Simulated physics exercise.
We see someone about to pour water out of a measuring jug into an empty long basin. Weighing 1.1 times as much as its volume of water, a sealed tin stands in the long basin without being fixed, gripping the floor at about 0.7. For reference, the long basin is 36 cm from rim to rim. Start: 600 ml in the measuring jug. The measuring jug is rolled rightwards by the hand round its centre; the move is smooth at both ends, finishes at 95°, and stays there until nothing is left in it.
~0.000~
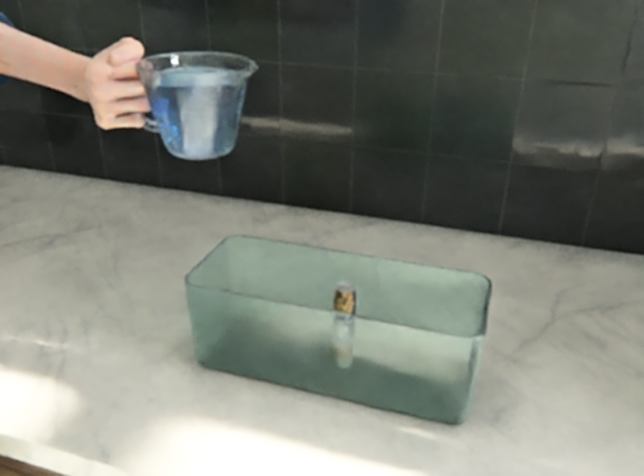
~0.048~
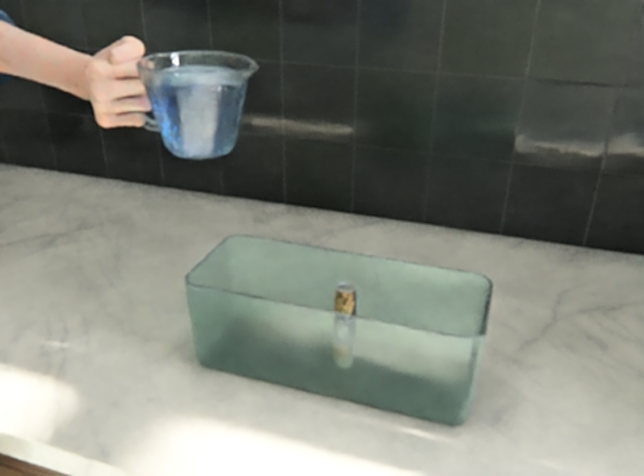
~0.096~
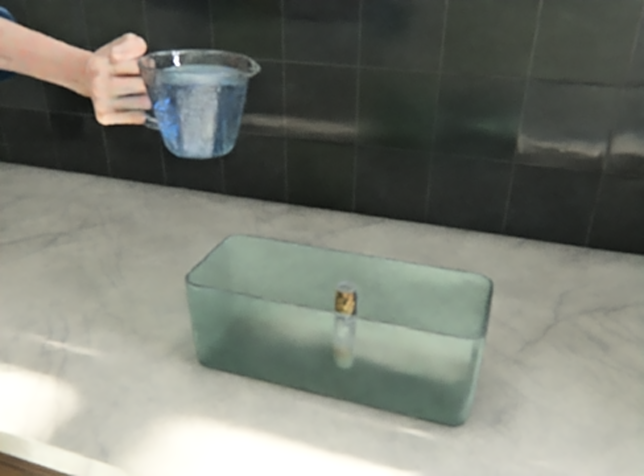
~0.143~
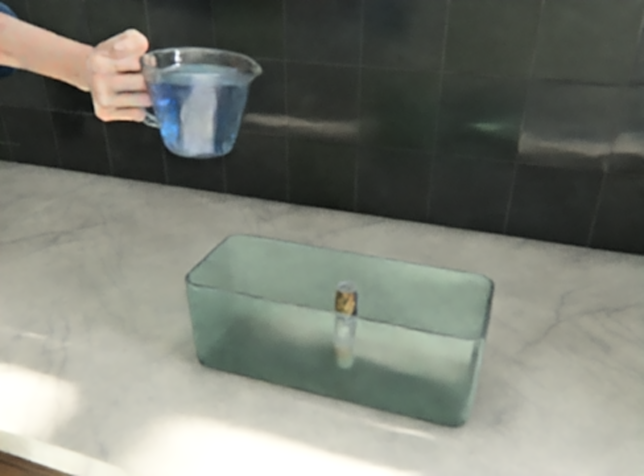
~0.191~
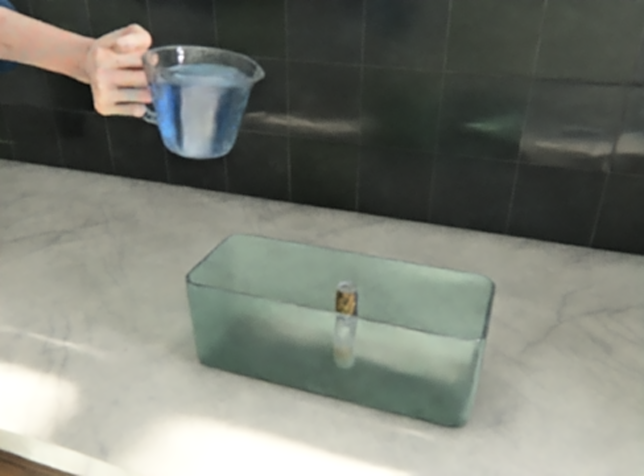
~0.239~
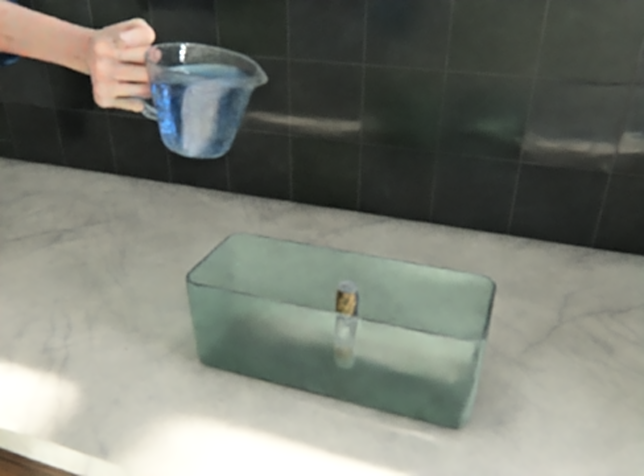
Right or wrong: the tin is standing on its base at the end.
Wrong, it is lying on its side.
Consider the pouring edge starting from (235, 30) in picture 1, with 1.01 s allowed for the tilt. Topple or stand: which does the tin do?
It tumbles.
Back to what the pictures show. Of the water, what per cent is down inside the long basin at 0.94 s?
Near 60 per cent of the total.
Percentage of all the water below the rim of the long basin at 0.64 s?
Around 6 percent.
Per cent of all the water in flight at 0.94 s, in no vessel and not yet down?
24 in a hundred, give or take.
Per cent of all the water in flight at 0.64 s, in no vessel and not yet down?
About 26 per cent.
After 0.64 s the tilt is 61° and 68 per cent is still to pour; the tin stands where it began.
After 0.94 s the tilt is 91° and 16 per cent is still to pour; the tin leans 8°.
After 1.25 s the tilt is 95° and 1 per cent is still to pour; the tin lies on its side.
After 1.59 s the tilt is 95° and 0 per cent is still to pour; the tin lies on its side.
In the end the tin lies on its side.
